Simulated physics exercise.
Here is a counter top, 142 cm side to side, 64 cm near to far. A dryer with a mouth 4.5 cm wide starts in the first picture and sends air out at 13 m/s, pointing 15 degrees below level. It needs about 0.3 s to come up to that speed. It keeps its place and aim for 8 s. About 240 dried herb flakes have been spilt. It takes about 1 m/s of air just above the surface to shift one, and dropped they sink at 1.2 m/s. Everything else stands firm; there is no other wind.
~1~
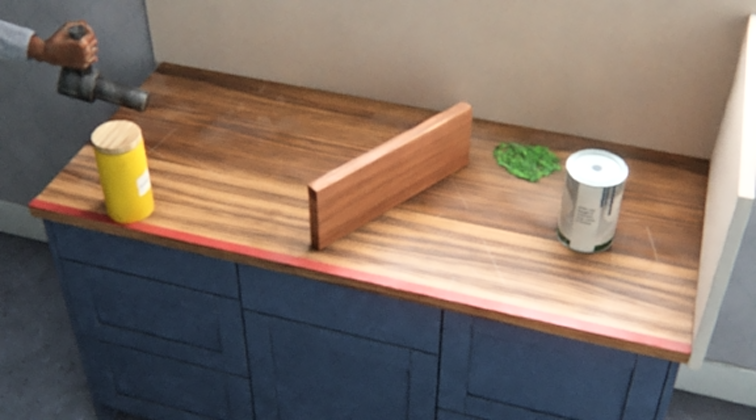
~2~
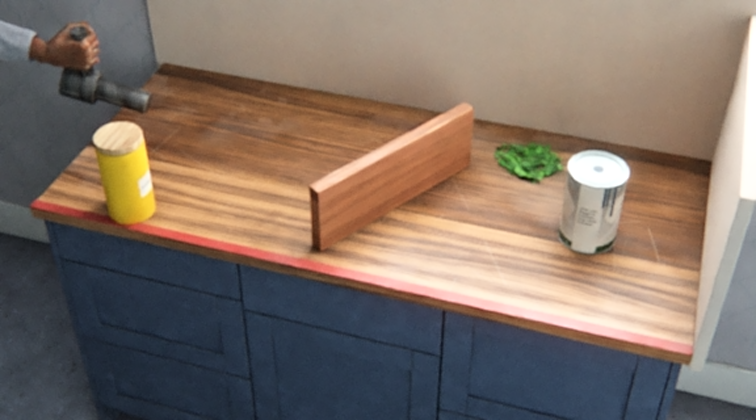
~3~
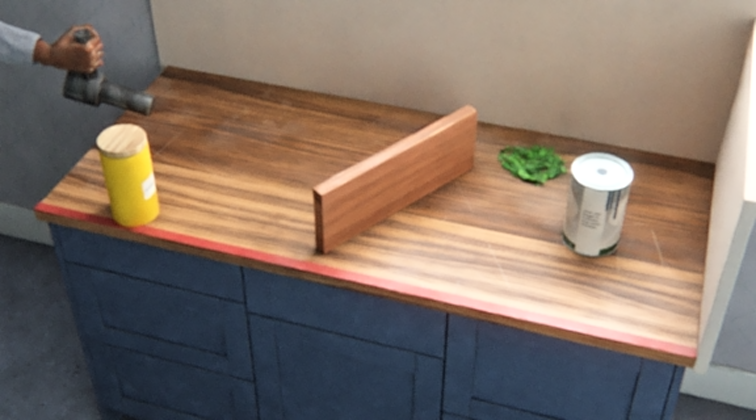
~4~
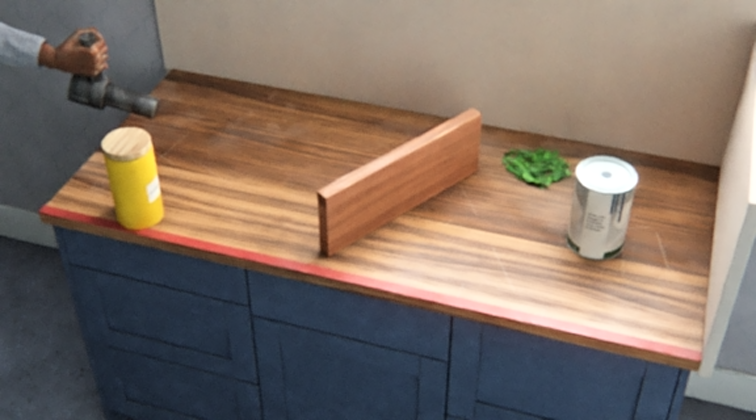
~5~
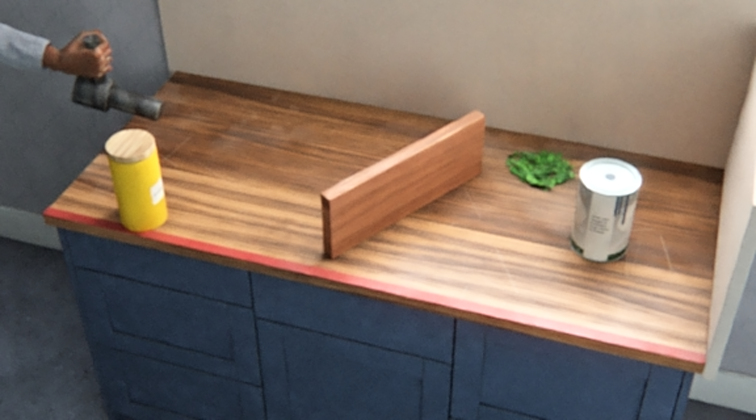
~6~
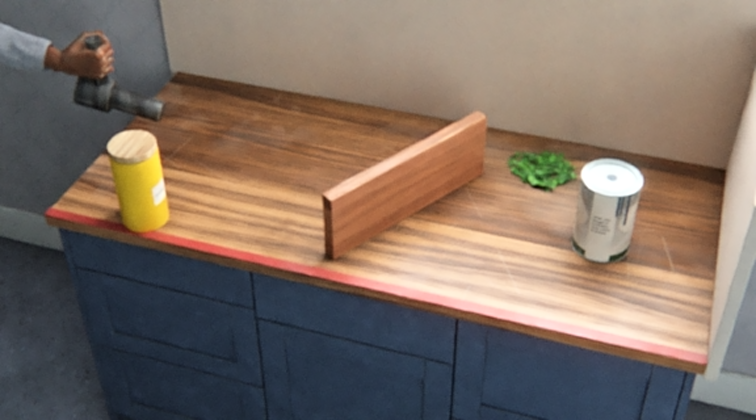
Hand holding a dark dryer at the left of a wooden counter, with yellow canister, board, green flakes and tin staying still.
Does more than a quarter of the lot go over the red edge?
As for a quarter going over the red edge: Yes.
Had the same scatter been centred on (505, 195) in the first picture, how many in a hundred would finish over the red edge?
In that case some 0 per cent.
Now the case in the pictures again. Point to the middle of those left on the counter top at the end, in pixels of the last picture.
Around (626, 200).
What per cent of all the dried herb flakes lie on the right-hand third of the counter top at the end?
Some 40 per cent.
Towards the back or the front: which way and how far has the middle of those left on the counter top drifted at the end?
To the front, by about 5 cm.
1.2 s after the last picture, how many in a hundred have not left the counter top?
Some 70 per cent.
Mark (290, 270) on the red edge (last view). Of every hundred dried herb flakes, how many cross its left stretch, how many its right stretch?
About 0 % left and 60 % right.
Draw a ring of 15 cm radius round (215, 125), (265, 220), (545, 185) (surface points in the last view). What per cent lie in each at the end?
In turn about 0 %, 0 %, 20 %.
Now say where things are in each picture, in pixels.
In the first frame, the middle of the dried herb flakes is near (528, 162), none has stirred yet and the mouth of the dryer is at (146, 102).
In the second frame, the middle of the dried herb flakes is near (530, 162), none has stirred yet and the red edge is centred on (334, 275).
In the third frame, the middle of the dried herb flakes is near (533, 164), none has stirred yet, the top of a tin is at (602, 171) and the top of a board is at (399, 147).
In the fourth frame, the middle of the dried herb flakes is near (538, 168) and none has stirred yet.
In the fifth frame, the middle of the dried herb flakes is near (542, 170) and none has stirred yet.
In the sixth frame, the middle of the dried herb flakes is near (543, 170) and none has stirred yet.
Then, 1.2 s after the last picture the count stands so, 28 % are over the red edge; the middle of those still in play is near (603, 192).
Then, 2.2 s after the last picture the count stands so, 36 % are over the red edge; the middle of those still in play is near (611, 201).
Then, 4.1 s after the last picture the count stands so, 46 % are over the red edge; the middle of those still in play is near (611, 201).
Then, 7.7 s after the last picture, at the end, 55 % are over the red edge; the middle of those still in play is near (626, 200).
